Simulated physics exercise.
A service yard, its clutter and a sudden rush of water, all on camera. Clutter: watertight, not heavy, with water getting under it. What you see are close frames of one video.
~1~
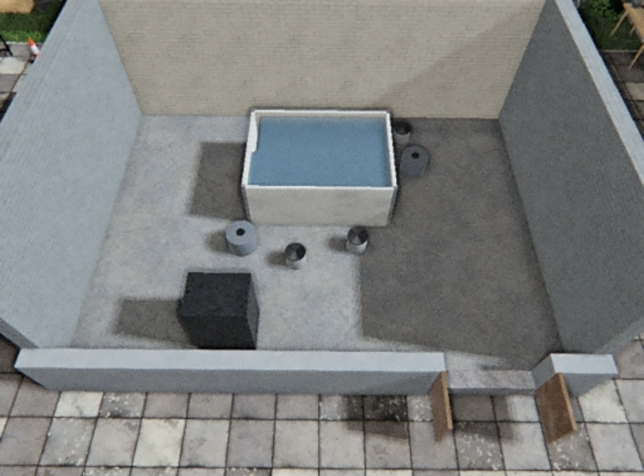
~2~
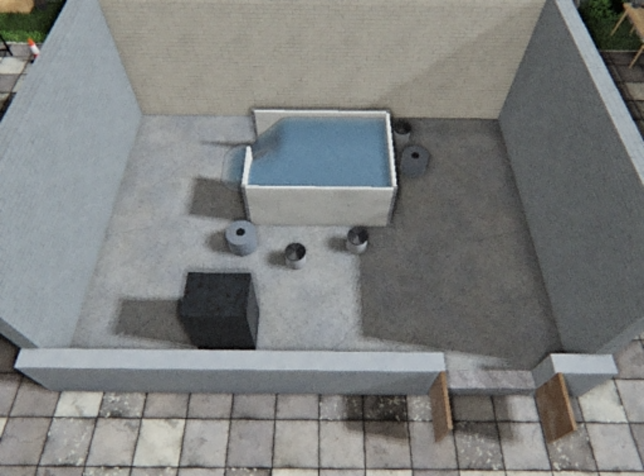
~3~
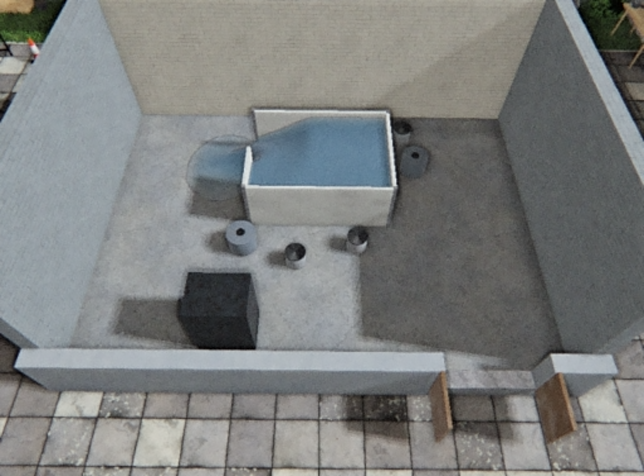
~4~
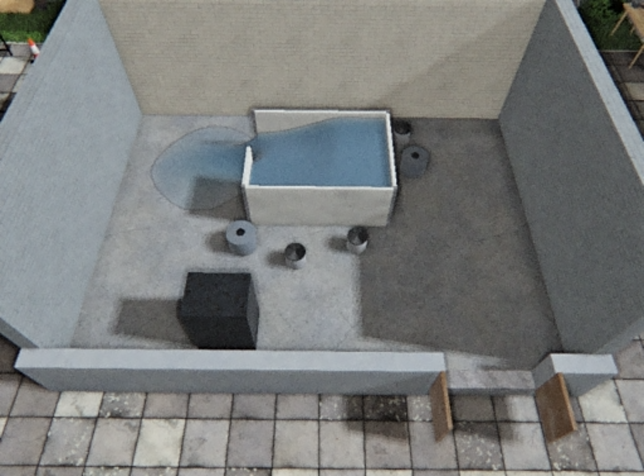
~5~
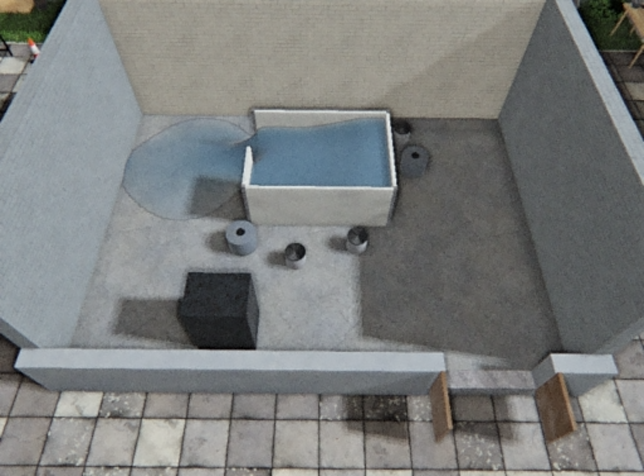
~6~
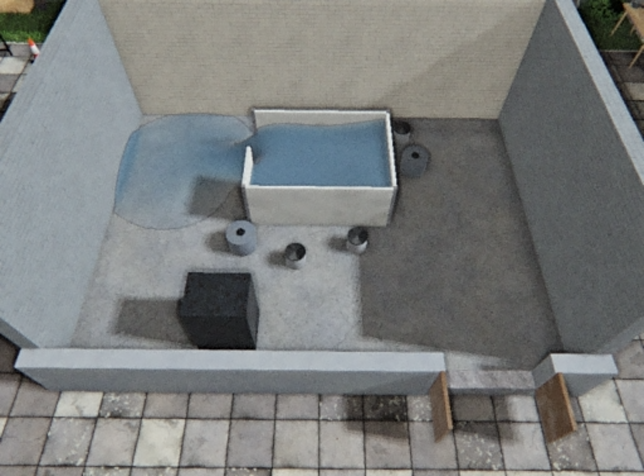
Water pours through an opening in the left side of a raised pale tank and spreads leftward across the walled yard's floor in a widening sheet, while the dark block and the small round containers nearby stay still.
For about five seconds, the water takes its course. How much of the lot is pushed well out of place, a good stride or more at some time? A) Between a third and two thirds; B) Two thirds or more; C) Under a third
Under a third (C).
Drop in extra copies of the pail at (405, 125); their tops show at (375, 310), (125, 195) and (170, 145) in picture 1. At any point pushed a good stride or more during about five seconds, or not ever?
Results - 1: Doesn't go far; 2: Ends up far away; 3: Ends up far away.
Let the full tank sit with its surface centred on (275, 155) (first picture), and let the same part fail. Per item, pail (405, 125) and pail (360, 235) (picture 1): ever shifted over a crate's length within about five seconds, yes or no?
Findings in sequence - reached that distance; stopped sooner.
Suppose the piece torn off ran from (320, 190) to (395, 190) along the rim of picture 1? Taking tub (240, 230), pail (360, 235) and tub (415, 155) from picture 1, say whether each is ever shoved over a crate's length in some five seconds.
Lab note - in sequence: Travelled far enough; travelled far enough; did not travel far.
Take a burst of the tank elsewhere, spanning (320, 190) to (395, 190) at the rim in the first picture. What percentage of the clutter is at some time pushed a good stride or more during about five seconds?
Close to 40 in a hundred.
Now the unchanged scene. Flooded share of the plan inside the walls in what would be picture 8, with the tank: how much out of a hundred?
Near 25 %.
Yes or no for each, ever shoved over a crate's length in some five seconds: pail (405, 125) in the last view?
From what I can tell, carried that far.
A moment on, 0 of 5 are well off their spots; 0 afloat.
Next, 0 of 5 are well off their spots; 0 afloat.
Later, 0 of 5 are well off their spots; 0 afloat.
In the end, 1 of 5 are well off their spots, and 1 have been at some point; 0 afloat.
